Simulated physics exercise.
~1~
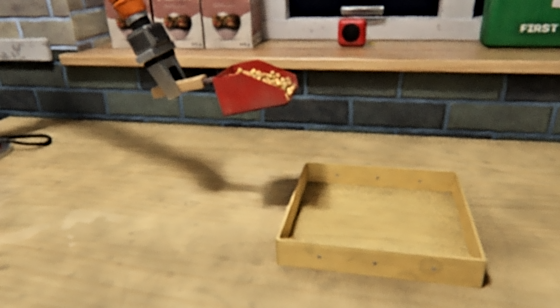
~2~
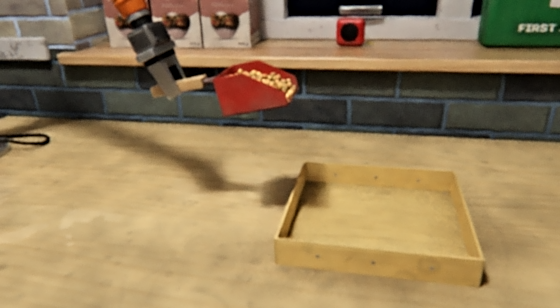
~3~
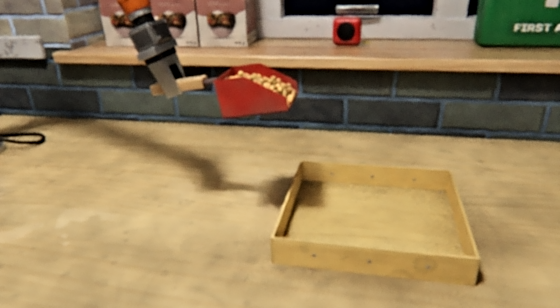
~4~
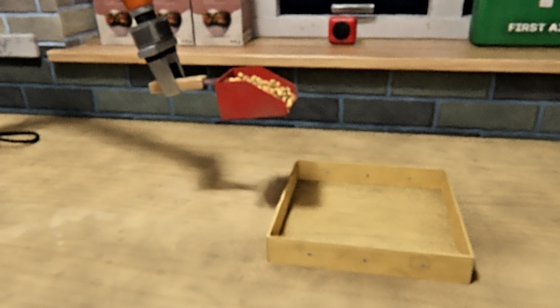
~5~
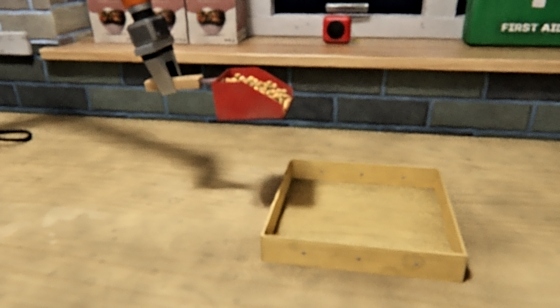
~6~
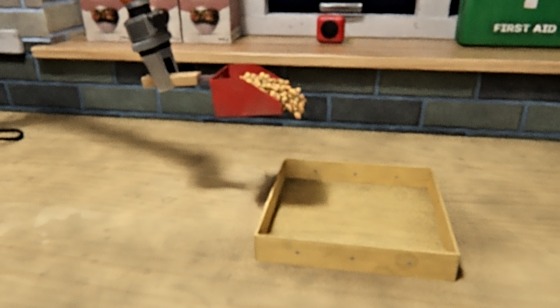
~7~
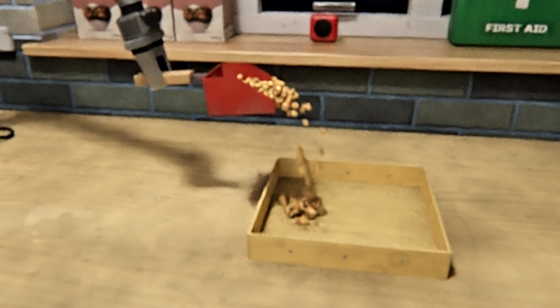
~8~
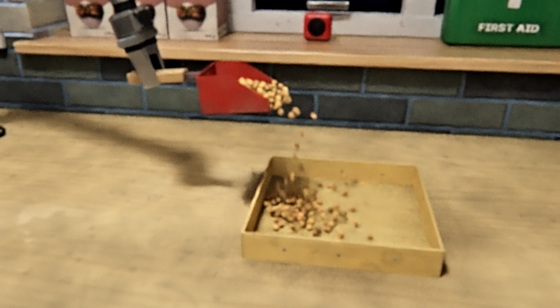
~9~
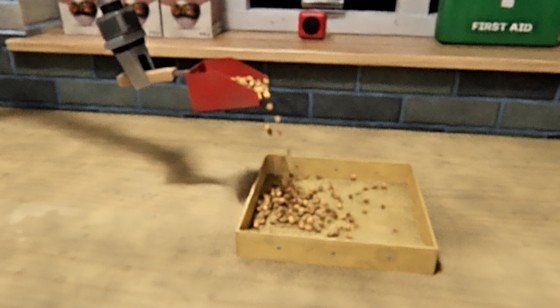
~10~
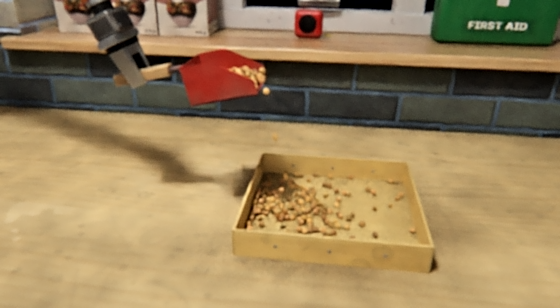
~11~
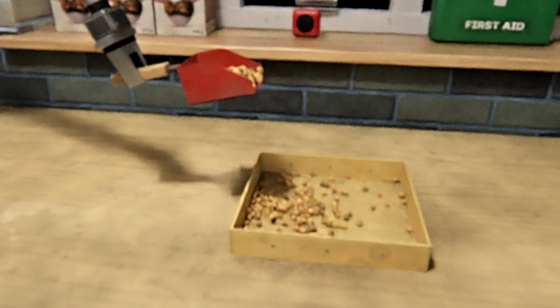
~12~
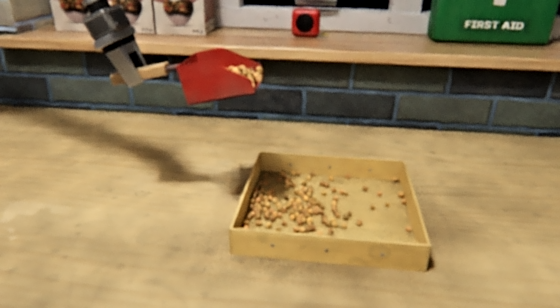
The video shows a robotic arm holding a red scoop of dried chickpeas above a worktop. Chickpeas spill over the scoop's front edge into a shallow wooden tray at right, scattering mostly across its left side, before the flow stops with some still in the scoop.
